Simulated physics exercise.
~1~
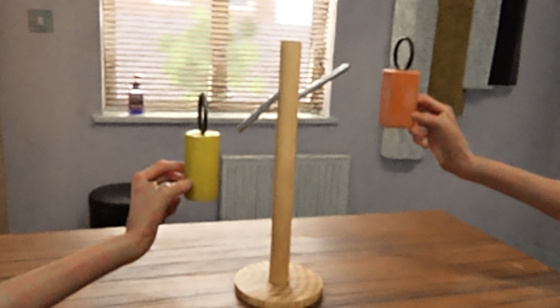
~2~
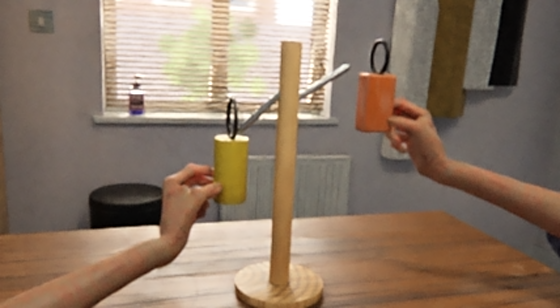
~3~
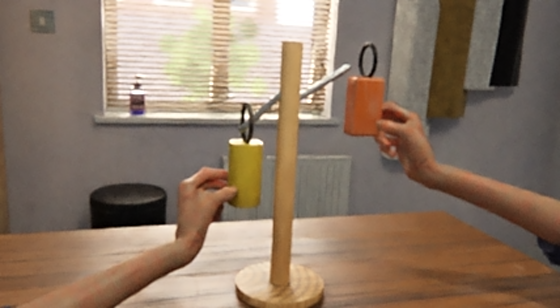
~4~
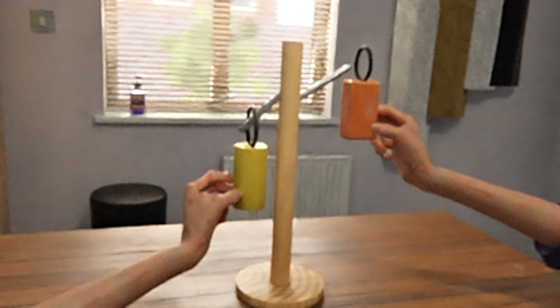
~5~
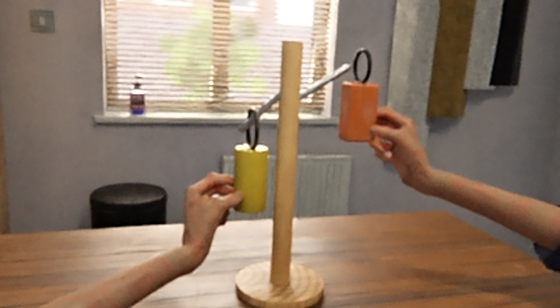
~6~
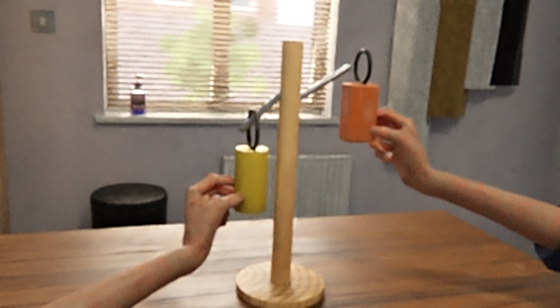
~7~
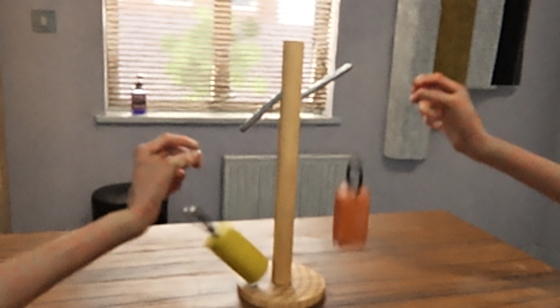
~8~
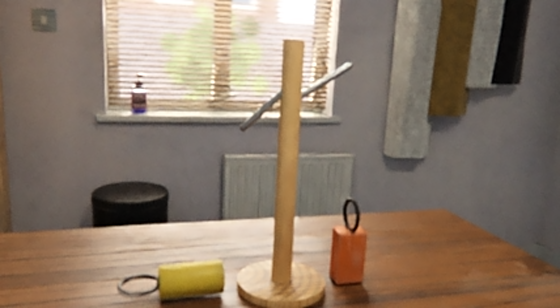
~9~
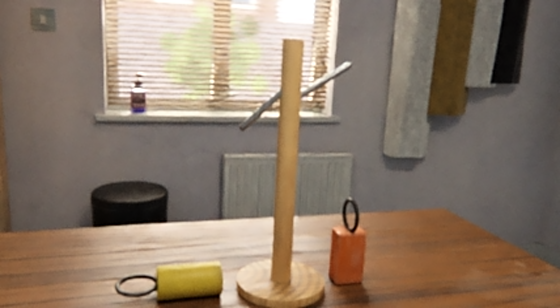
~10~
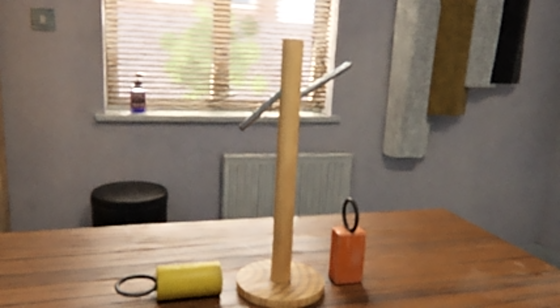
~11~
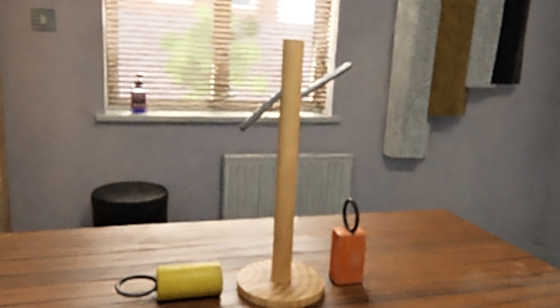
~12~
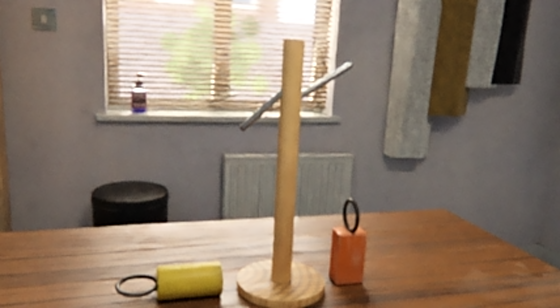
At a wooden table, two hands release yellow and orange objects beside pegs, and both fall.
